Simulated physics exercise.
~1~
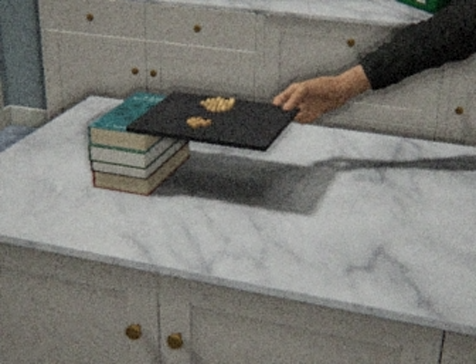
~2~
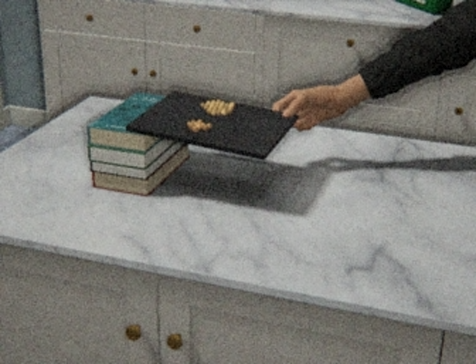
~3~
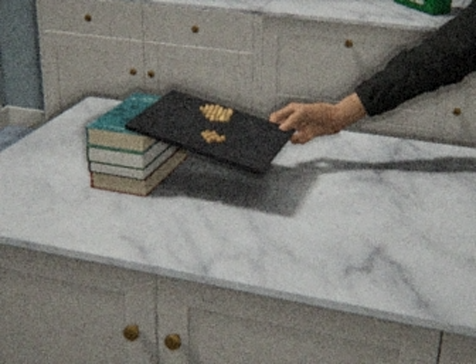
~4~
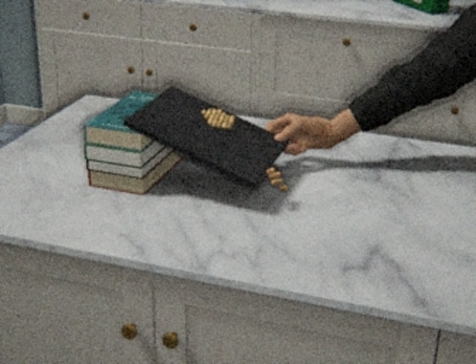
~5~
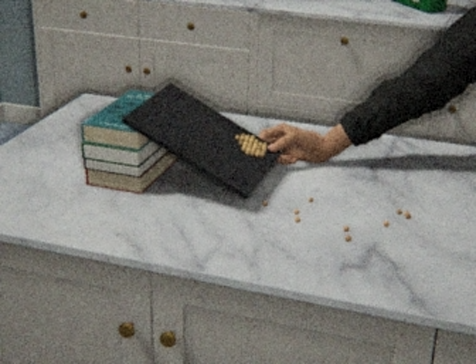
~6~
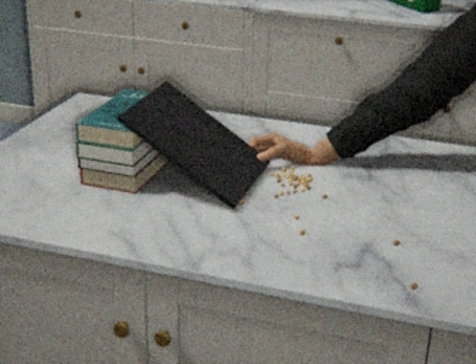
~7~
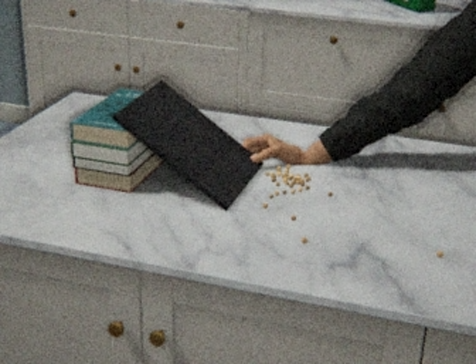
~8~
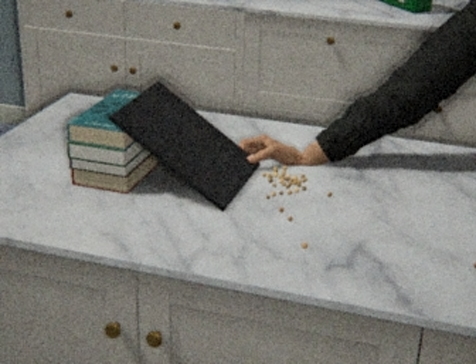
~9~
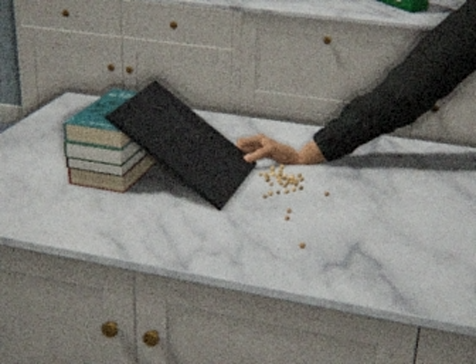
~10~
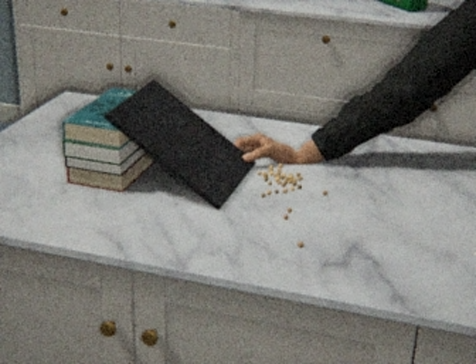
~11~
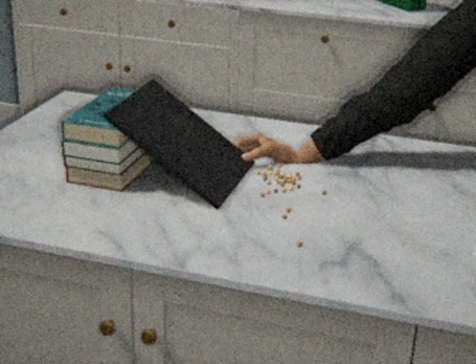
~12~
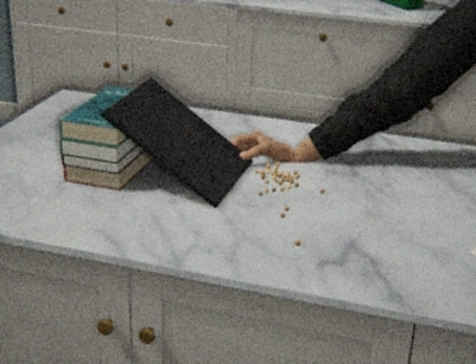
A black board, propped at its left end on a stack of books with a teal cover on top, sits on a white marble counter, seen from slightly above in a kitchen with pale cabinets. A dark-sleeved hand holds its right end, and two small groups of tan pieces lie on it. The hand lowers that end, and the nearer group slides off first, scattering across the marble. As the board steepens, the farther group follows and drops in a loose cluster beside it. The board comes to rest tilted against the books, the hand still on it, the cluster close by and a few stray pieces farther out.
